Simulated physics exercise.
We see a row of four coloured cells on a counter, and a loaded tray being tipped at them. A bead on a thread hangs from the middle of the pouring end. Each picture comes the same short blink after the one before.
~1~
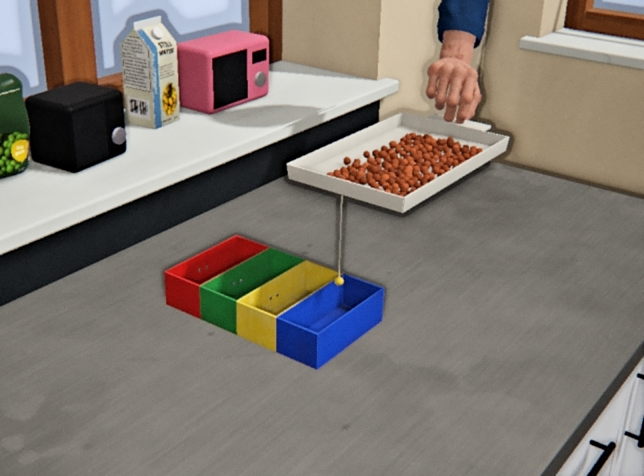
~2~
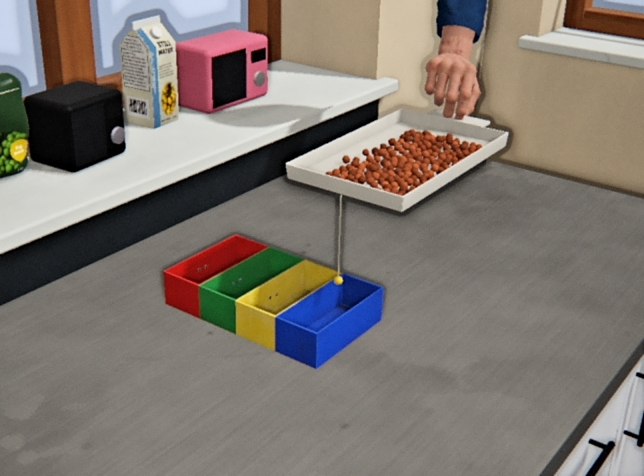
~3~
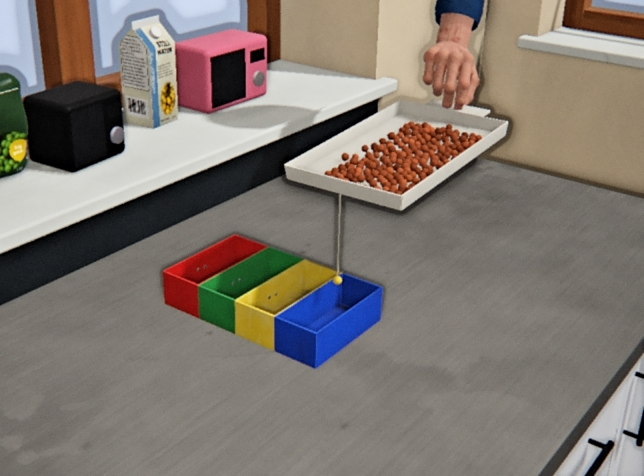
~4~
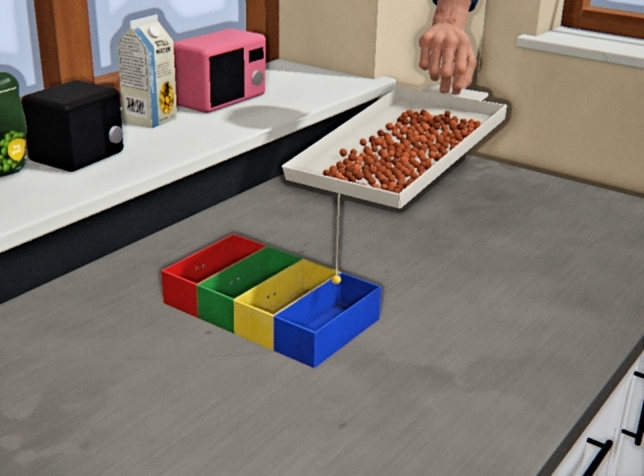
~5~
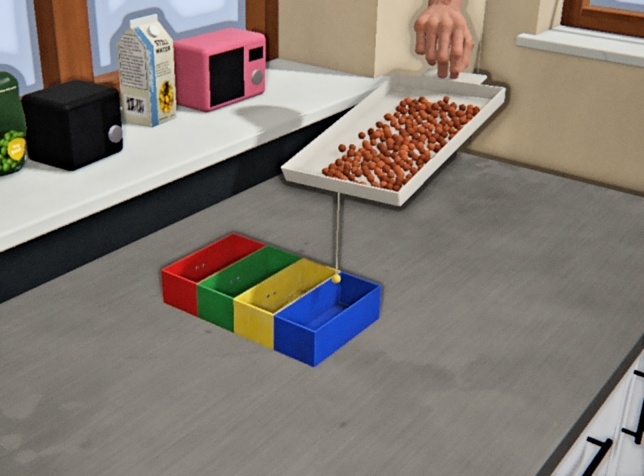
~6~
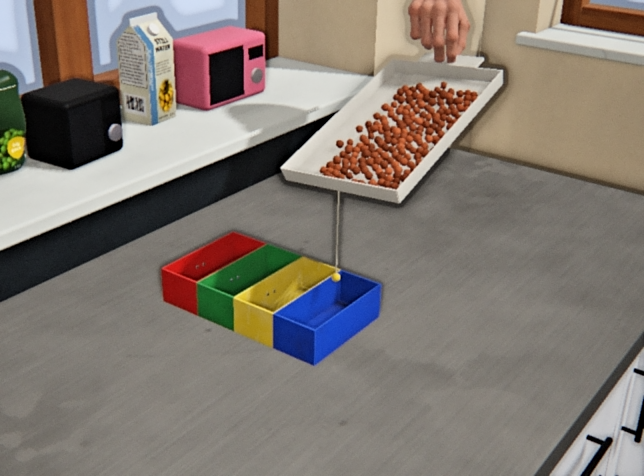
To begin with, a hand holds a white tray of reddish-brown pellets almost level above a counter, near a row of red, green, yellow and blue cells. The hand then raises the tray's far end, steepening it gradually toward its lower left corner, while the bead hangs nearly still on its thread.
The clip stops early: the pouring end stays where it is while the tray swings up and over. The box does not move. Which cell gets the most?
It favours the yellow compartment.
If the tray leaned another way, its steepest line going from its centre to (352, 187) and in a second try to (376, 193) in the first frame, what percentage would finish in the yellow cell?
Near 30 % and 10 %.
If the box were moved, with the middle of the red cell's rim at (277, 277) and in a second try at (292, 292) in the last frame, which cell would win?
The first try: The red one. The second: The red one.
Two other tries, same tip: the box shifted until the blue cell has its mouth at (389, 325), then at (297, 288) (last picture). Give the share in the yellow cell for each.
The first gives 10 %, the second 30 %.
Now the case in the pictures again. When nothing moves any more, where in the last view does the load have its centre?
At about (277, 320).
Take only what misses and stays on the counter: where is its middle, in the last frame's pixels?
Around (240, 396).
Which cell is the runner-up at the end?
It is the cell in blue.
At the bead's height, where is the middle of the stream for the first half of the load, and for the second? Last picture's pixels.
First near (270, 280), later near (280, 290).
Shortly afterwards, tray tipped steeply; the whole lot on the tray.
Next, tray tipped right over; all but a few on the tray; only a few in the yellow cell; only a few in the green cell; only a few falling or outside the box.
Some moments later, tray tipped past a quarter turn; near half in the yellow cell; near a quarter in the blue cell; a little in the green cell; a little falling or outside the box.
In the end, tray tipped past a quarter turn; near half in the yellow cell; near a quarter in the blue cell; a little in the green cell; none at all in the red cell; a little outside the box.
